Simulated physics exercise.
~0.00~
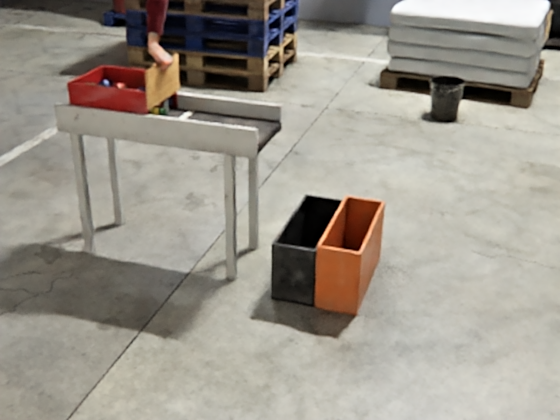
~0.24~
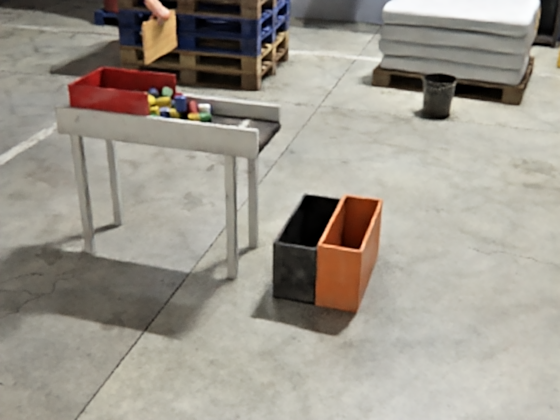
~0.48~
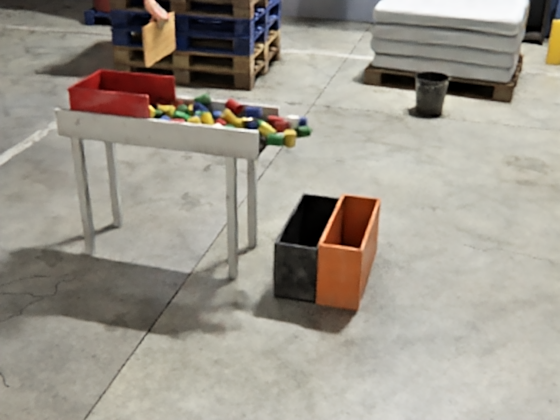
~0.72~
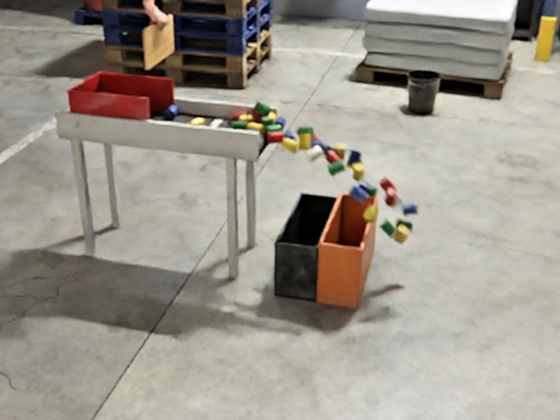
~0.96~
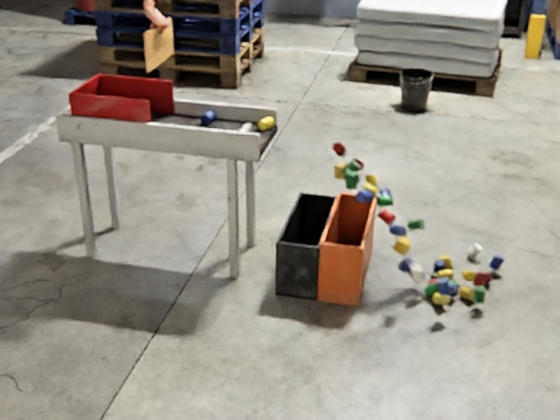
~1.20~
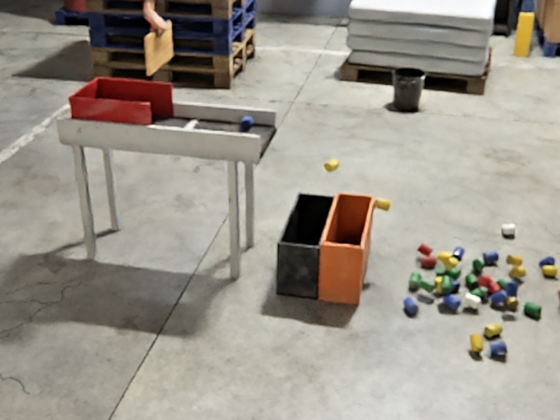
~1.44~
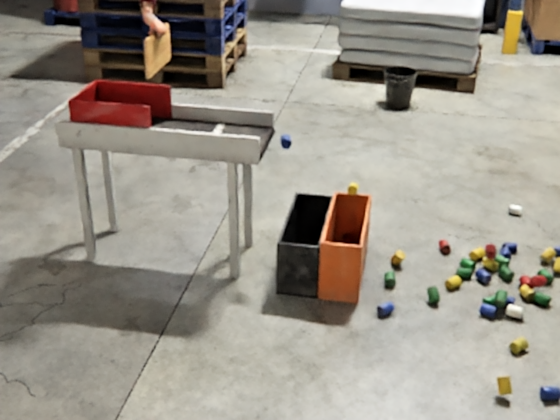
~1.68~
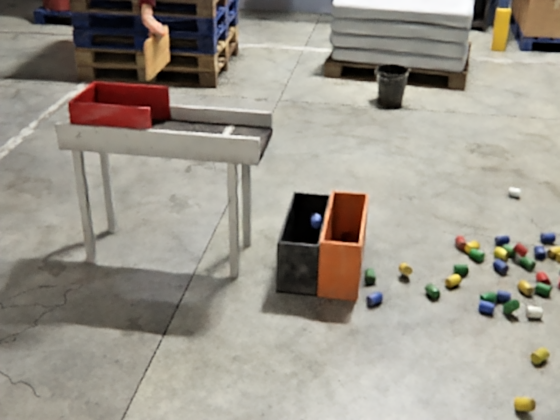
Small colourful pieces spill off a raised belt and mostly land beyond the orange box.
